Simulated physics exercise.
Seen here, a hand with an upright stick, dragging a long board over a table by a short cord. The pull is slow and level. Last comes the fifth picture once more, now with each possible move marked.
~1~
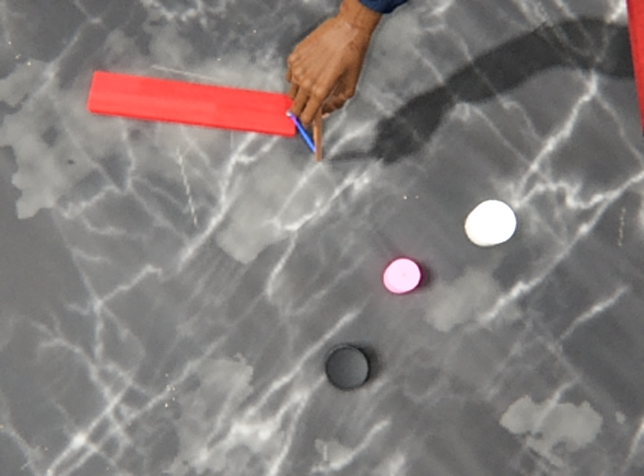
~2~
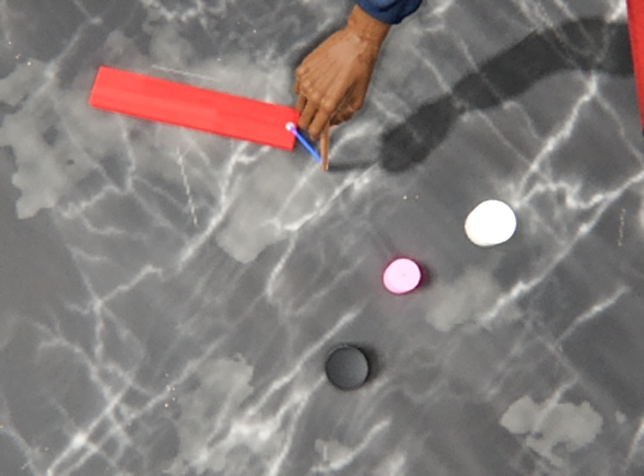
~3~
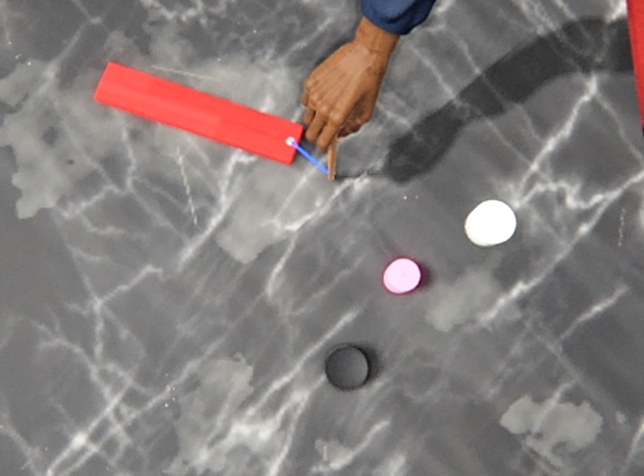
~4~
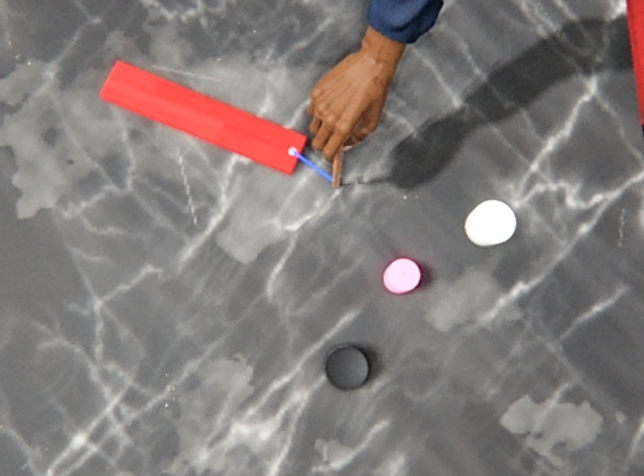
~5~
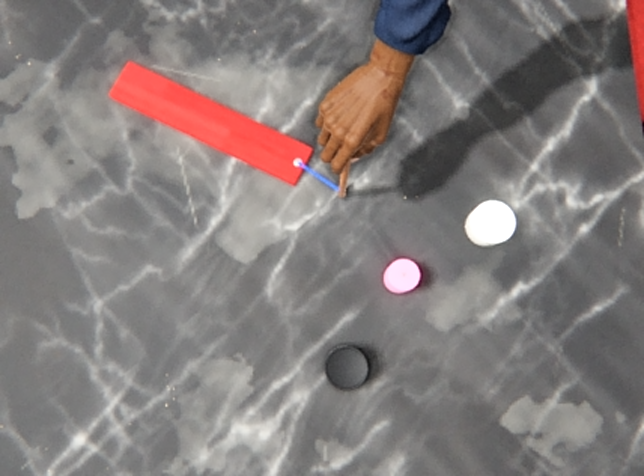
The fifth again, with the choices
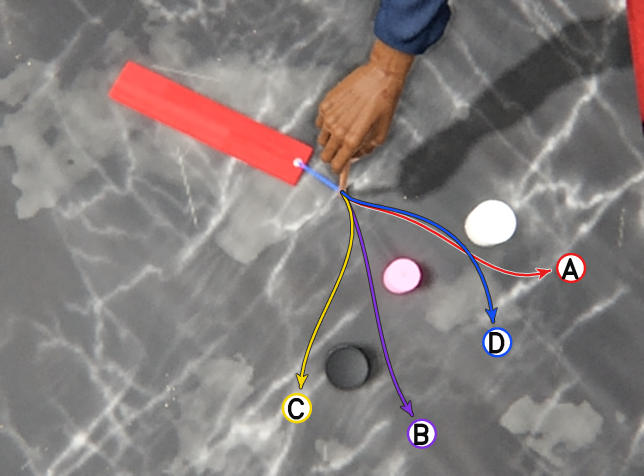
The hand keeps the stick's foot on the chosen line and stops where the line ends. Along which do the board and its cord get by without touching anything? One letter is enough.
Path C touches nothing.
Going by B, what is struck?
The black tub.
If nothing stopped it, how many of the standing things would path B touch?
One.
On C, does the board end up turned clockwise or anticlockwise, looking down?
It turns clockwise.
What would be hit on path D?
It meets the pink candle.
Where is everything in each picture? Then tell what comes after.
The first picture shows black tub (346, 367); pink candle (401, 277); white tub (489, 225).
The second picture shows red board (195, 106); black tub (346, 367).
The third picture shows red board (198, 111); white tub (489, 225).
The fourth picture shows red board (202, 116); pink candle (401, 277).
The fifth picture shows red board (210, 121); black tub (346, 367); pink candle (401, 277); white tub (489, 225).
On the marked copy, A from (342, 192) via (444, 238) to (550, 271); B from (342, 192) via (374, 301) to (412, 415); C from (342, 192) via (336, 288) to (301, 387); D from (342, 192) via (447, 232) to (493, 322).
With C. Early on, foot of the stick (346, 262), middle of the board (242, 152).
Further on, foot of the stick (316, 330), middle of the board (254, 188).
At the end, foot of the stick (301, 396), middle of the board (264, 239); nothing has been touched.
As for the rest, A meets the white tub; B meets the black tub; D meets the pink candle.
